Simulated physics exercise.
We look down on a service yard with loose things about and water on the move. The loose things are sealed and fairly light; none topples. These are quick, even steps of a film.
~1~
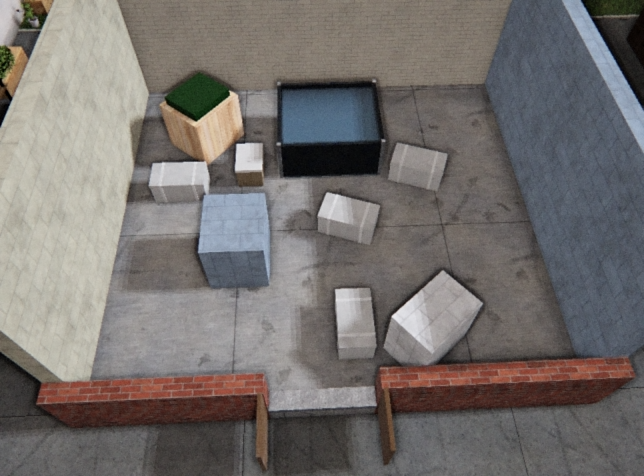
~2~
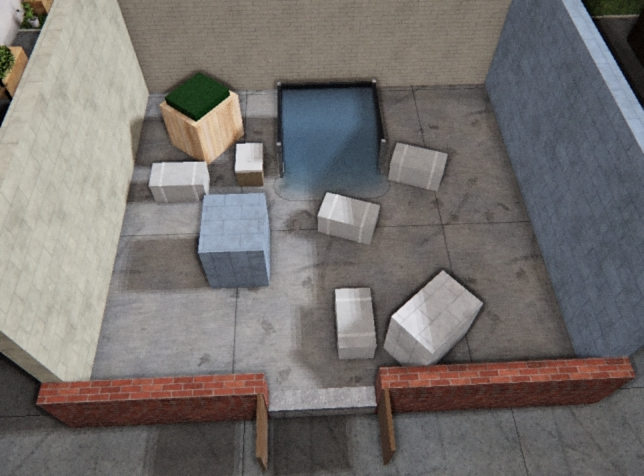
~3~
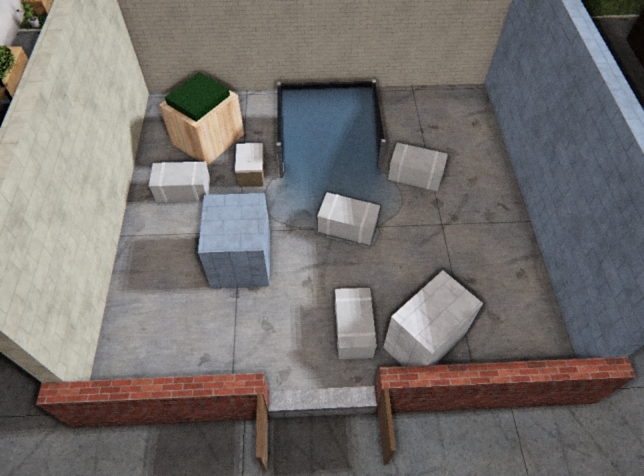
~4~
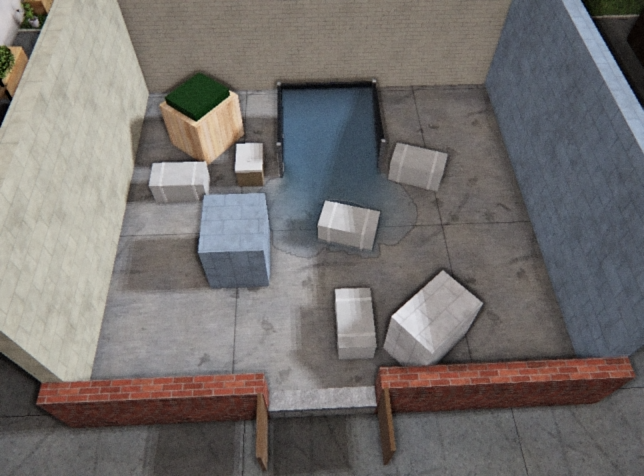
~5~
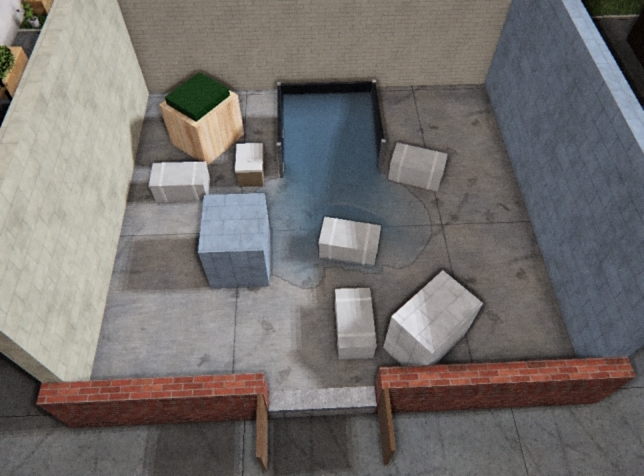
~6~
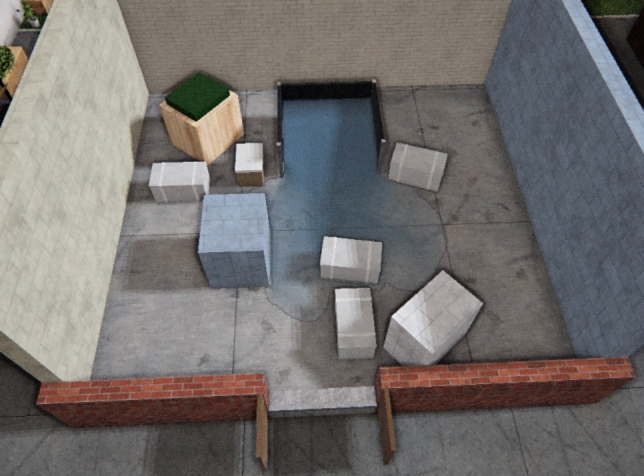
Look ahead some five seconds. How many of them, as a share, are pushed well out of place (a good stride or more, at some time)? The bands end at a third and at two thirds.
It is between one and two thirds.
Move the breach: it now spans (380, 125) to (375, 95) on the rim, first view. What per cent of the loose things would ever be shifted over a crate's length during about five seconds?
Near 0 in a hundred.
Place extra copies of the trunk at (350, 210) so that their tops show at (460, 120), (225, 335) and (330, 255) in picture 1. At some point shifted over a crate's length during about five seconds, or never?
In turn: Not that far, pushed that far, pushed that far.
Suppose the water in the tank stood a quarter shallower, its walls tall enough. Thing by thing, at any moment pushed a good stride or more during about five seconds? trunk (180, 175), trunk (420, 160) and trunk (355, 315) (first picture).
As listed: Not that far, less than that, that far or more.
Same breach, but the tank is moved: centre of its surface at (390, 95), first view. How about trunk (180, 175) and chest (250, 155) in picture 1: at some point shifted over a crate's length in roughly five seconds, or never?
In that order: Never so far, not that far.
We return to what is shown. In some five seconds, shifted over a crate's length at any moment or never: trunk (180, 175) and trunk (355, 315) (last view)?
As listed: Less than that, swept aside.
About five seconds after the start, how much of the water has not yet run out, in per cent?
Near 78 in a hundred.
A moment on, 1 of 5 are well off their spots; 0 afloat.
Next, 2 of 5 are well off their spots; 1 afloat.
Later, 2 of 5 are well off their spots; 0 afloat.
In the end, 2 of 5 are well off their spots, and 2 have been at some point; 0 afloat.
